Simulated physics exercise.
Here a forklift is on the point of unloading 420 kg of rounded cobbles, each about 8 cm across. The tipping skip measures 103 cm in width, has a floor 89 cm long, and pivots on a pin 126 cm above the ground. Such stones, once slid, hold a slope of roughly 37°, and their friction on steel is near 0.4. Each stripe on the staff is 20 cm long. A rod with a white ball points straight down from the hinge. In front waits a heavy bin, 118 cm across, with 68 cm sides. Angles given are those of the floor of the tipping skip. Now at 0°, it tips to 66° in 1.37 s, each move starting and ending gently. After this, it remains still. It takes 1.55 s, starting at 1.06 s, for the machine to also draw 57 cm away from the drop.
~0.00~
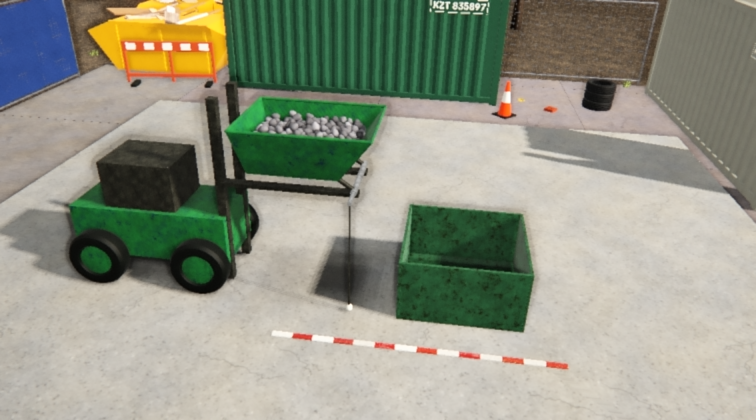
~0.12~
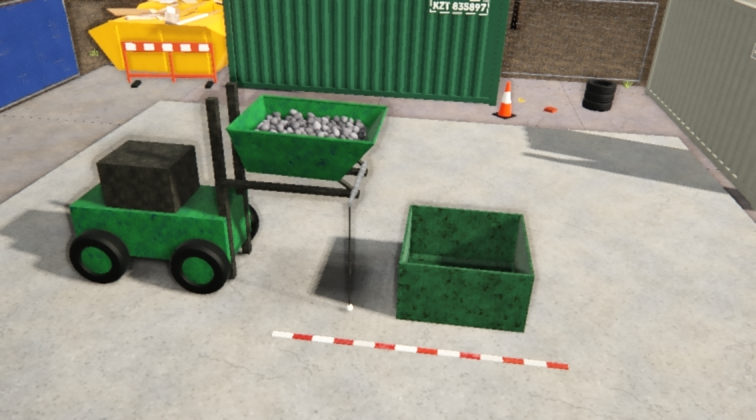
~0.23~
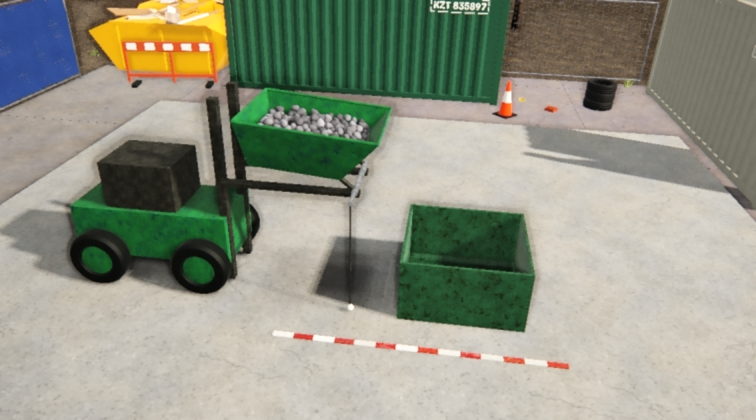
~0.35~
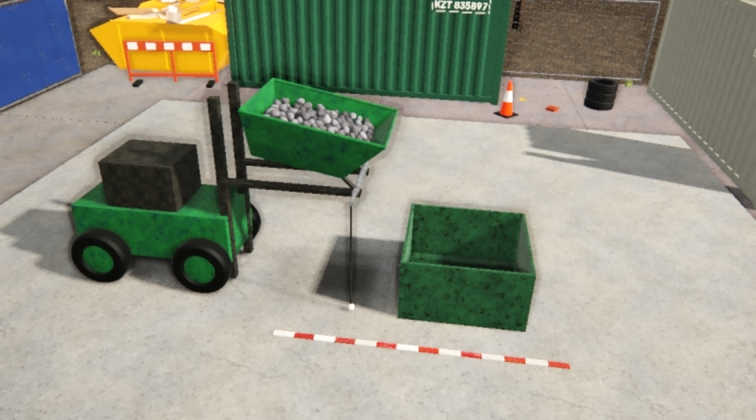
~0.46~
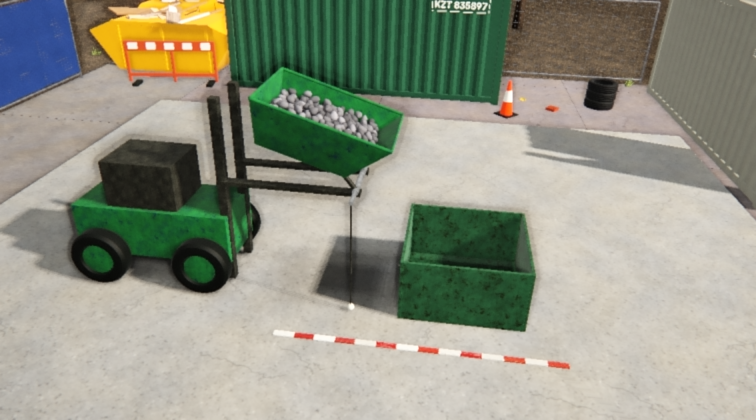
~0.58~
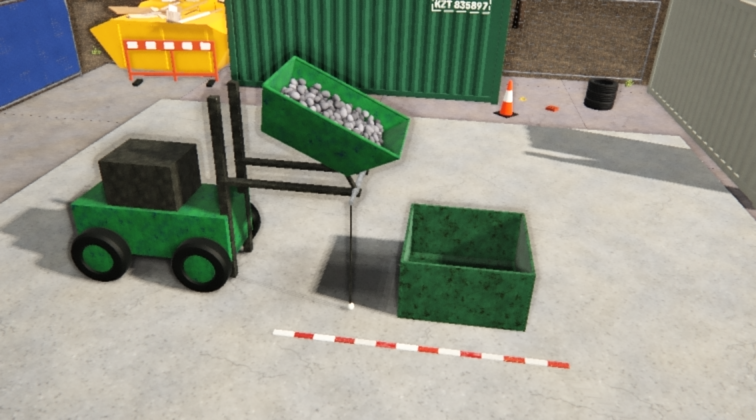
In a paved yard, a green forklift stands still while its raised skip of grey stones tilts steadily rightward beside an open box.
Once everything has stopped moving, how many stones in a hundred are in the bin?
Roughly 60 of every hundred stones are there.
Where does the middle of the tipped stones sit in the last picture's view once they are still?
The tipped stones centre close to (445, 282).
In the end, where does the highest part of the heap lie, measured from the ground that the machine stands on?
The top ends up around 26 cm above the machine's ground.
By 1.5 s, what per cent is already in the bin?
Something like 20 in a hundred.
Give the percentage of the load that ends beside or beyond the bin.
Around 5 percent of the load.
After 1.0 s the floor is at 56°; 100 % in the tipping skip; the foremost stones are at (404, 164).
After 1.5 s the floor is at 66°; 78 % in the tipping skip, 21 % in the bin; the foremost stones are at (460, 214).
After 3.1 s the floor is at 66°; 14 % in the tipping skip, 18 % short of the bin, 62 % in the bin, 6 % beside or beyond the bin; the foremost stones are at (582, 369).
After 5.6 s the floor is at 66°; 0 % in the tipping skip, 32 % short of the bin, 62 % in the bin, 6 % beside or beyond the bin; the foremost stones are at (587, 370).
